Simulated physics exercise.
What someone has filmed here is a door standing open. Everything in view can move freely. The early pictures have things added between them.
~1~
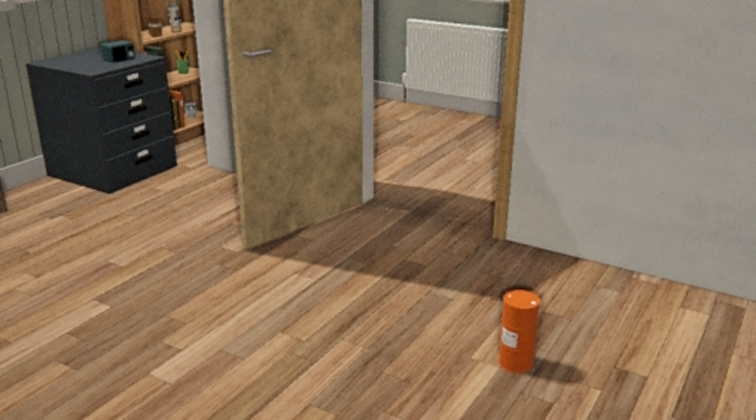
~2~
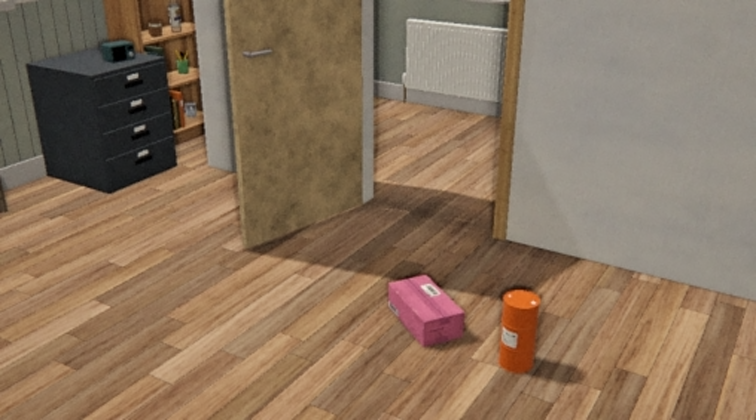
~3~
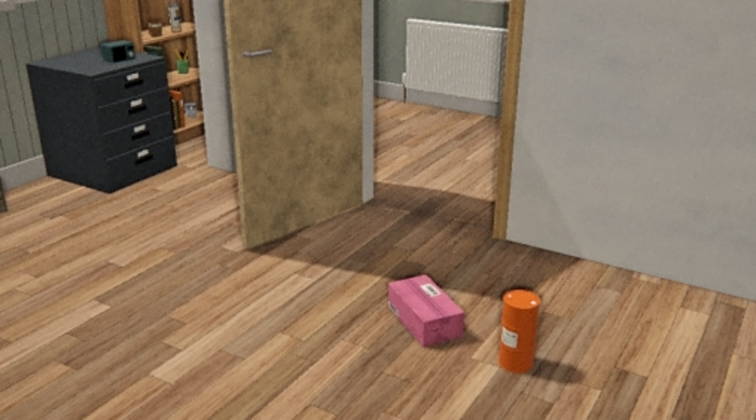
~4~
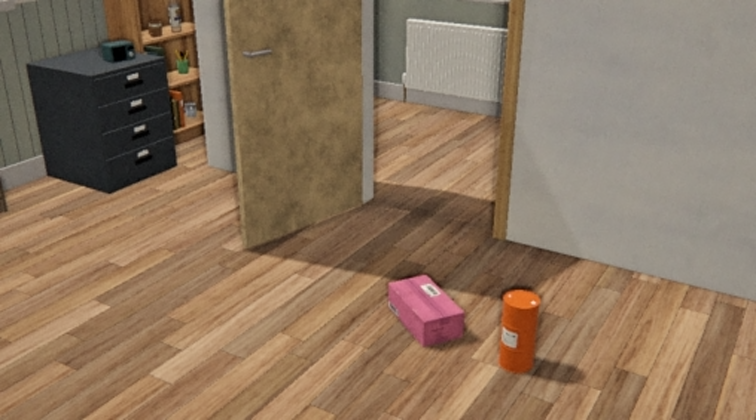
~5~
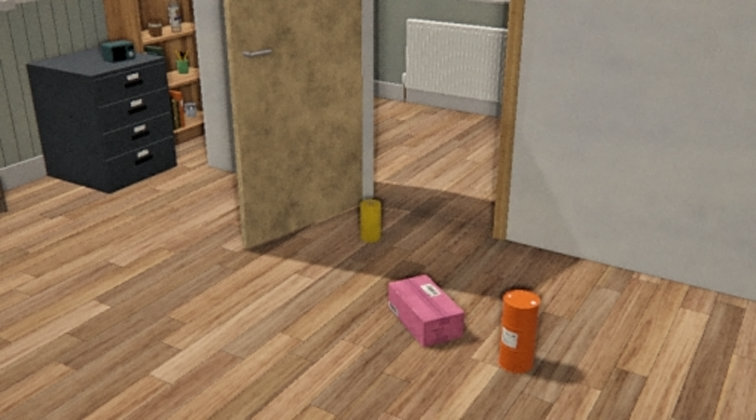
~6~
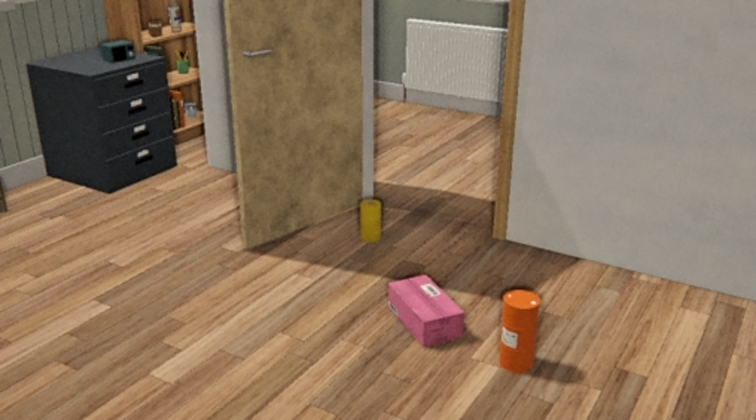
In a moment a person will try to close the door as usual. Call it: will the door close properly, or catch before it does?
Closes properly.
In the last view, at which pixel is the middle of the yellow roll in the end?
It ends up near (436, 193).
Then, 0.80 s past the last view, door at 63°.
Then, 1.20 s past the last view, door at 31°; yellow roll displaced well along near (414, 218).
Then, 1.50 s past the last view, door at 6°; yellow roll displaced well along near (444, 208).
Then, 2.00 s past the last view, door at 0°; yellow roll on its side near (453, 197).
Finally, door at 0°; down or leaning hard on the floor, yellow roll; the other 2 still in place. Final places as the last picture's camera would see them, yellow roll near (436, 193).
